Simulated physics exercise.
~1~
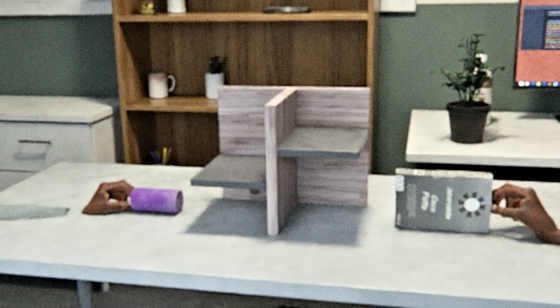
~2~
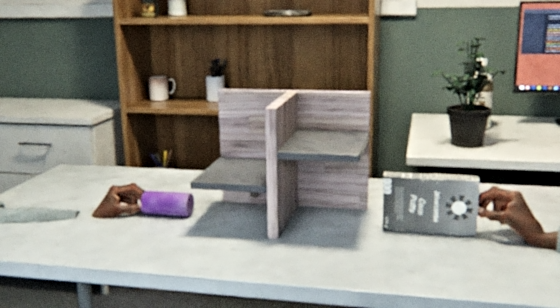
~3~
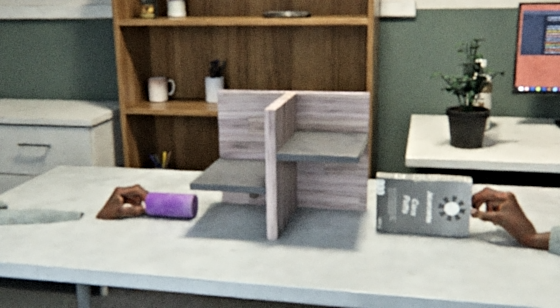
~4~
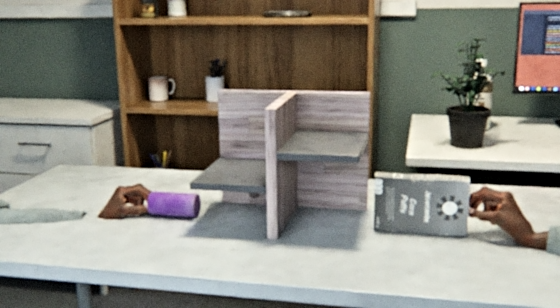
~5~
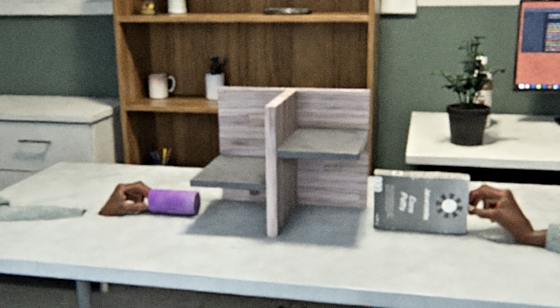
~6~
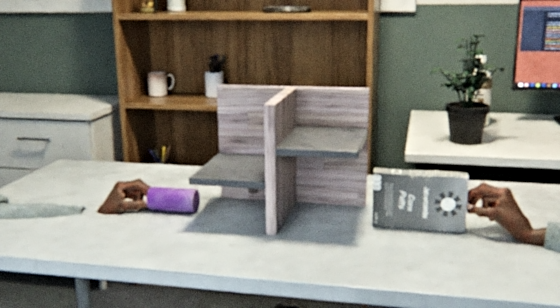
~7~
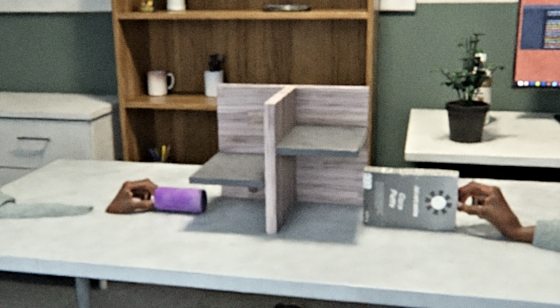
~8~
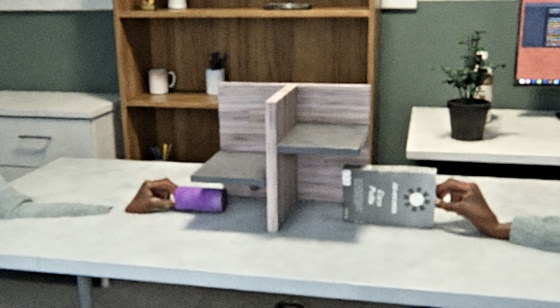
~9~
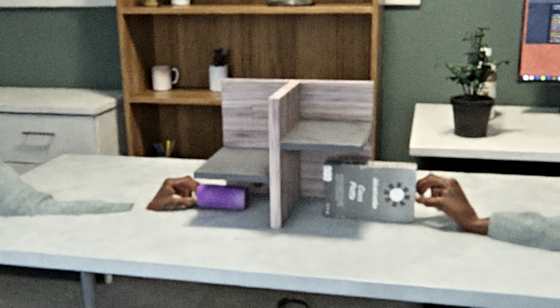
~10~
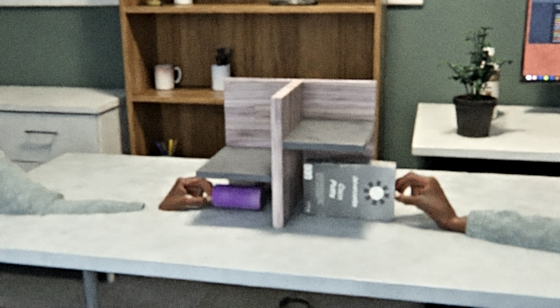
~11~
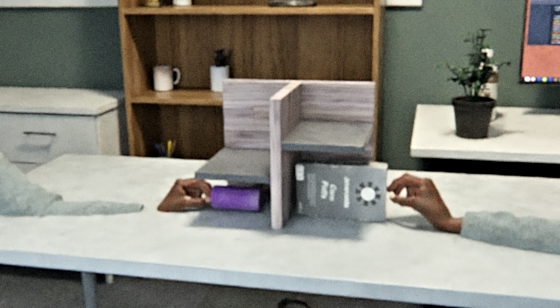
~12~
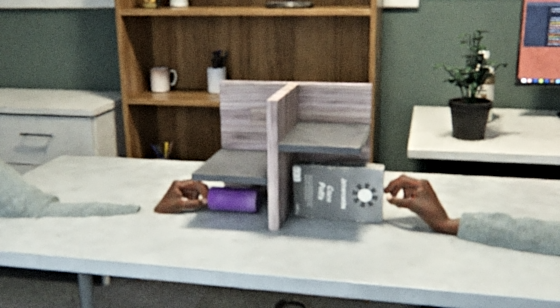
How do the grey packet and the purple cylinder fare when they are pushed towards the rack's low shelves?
Both fit, with the grey packet going under the shelf on the right and the purple cylinder going under the one on the left.
Two hands sliding a grey packet leftward and a purple cylinder rightward across a white table, ending beneath a rack's low shelves.
